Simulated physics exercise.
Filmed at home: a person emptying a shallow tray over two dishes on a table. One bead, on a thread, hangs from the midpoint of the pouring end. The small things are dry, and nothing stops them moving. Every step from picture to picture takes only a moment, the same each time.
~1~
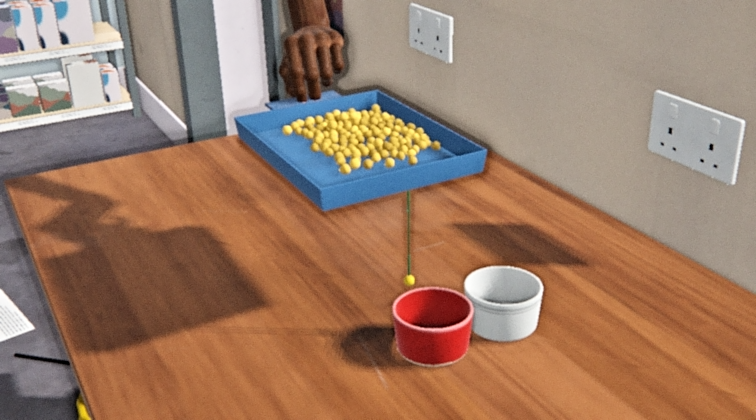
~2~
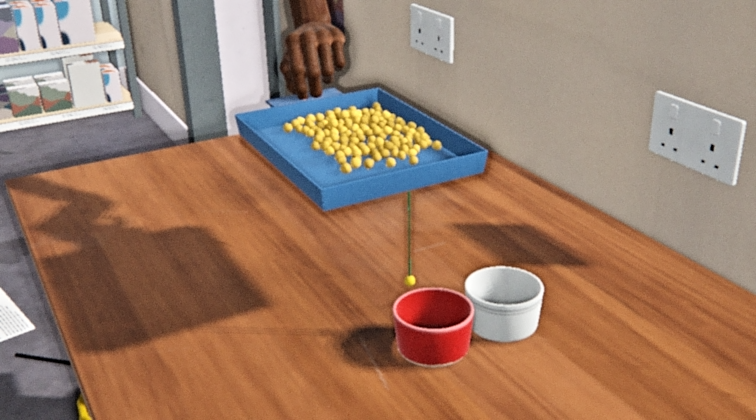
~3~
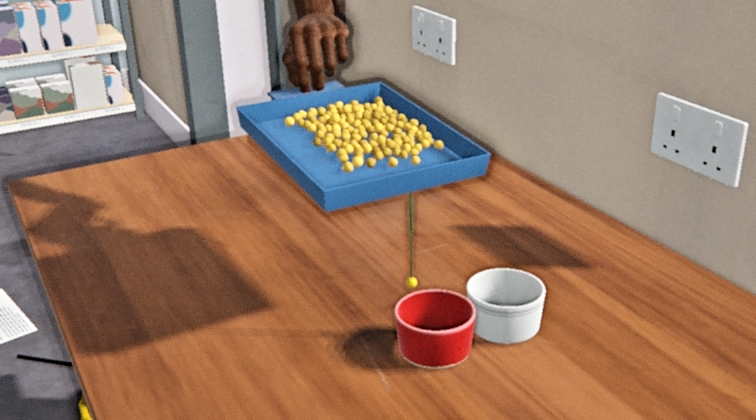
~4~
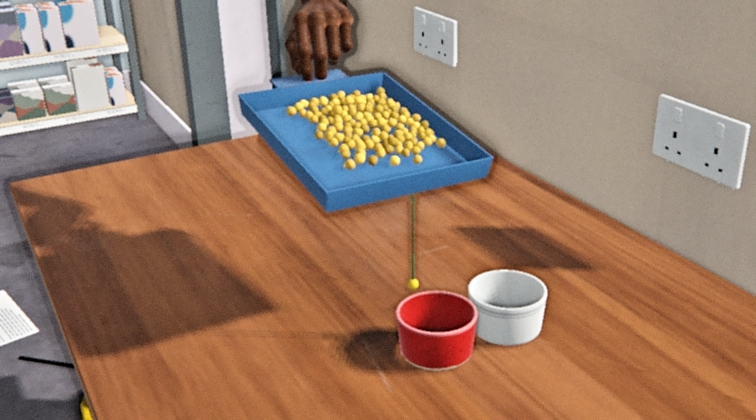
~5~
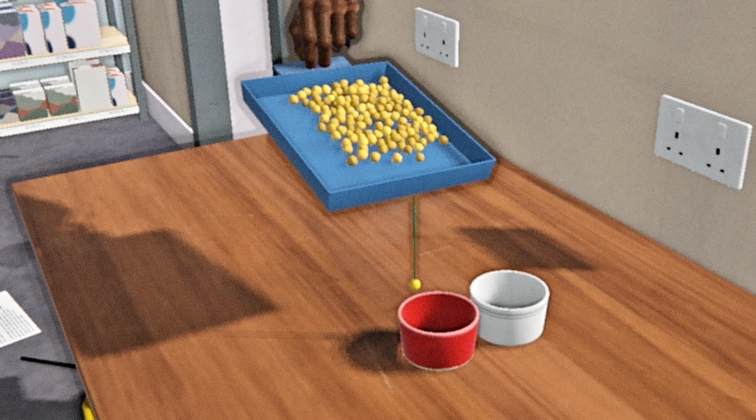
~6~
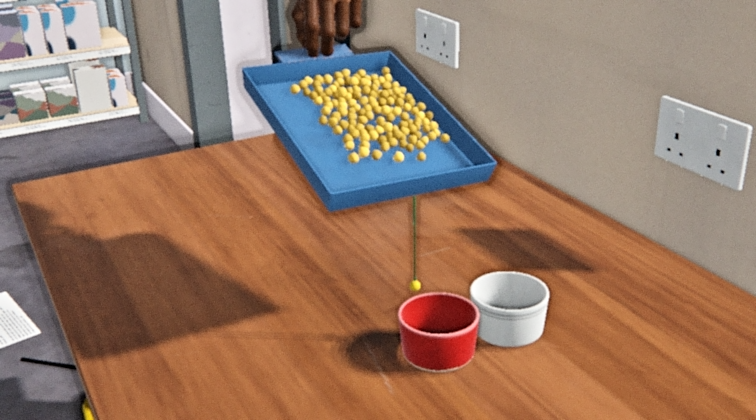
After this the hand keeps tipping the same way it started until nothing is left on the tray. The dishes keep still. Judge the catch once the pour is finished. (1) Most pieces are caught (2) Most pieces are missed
Option 1: Most pieces are caught.
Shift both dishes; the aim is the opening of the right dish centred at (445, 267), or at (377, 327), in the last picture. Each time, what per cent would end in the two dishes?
Around 0 and then 0 per cent.
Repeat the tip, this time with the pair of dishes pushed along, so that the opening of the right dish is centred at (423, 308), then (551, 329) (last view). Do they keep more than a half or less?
Result, first setup: A minority share; second setup: A minority share.
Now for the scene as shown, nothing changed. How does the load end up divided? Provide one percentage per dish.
Left dish: 30; right dish: 50 percent.
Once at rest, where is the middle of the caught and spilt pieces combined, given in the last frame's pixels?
The centre comes to rest close to (493, 333).
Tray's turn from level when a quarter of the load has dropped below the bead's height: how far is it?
Somewhere near 115 degrees, I'd say.
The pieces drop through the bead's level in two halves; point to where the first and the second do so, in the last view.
Points: About (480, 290), then about (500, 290).
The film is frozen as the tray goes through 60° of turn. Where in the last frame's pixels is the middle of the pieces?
Mark it at roughly (439, 146) in the final frame.
Soon after the last picture, tray tipped steeply; all on the tray.
A little later, tray tipped right over; nearly all on the tray; a stray few in the left dish; a stray few in the right dish; a stray few outside both; a stray few in the air.
Later still, tray tipped past a quarter turn; about a quarter in the left dish; about half in the right dish; about a quarter outside both.
At rest, tray tipped past a quarter turn; about a quarter in the left dish; about half in the right dish; about a quarter outside both.
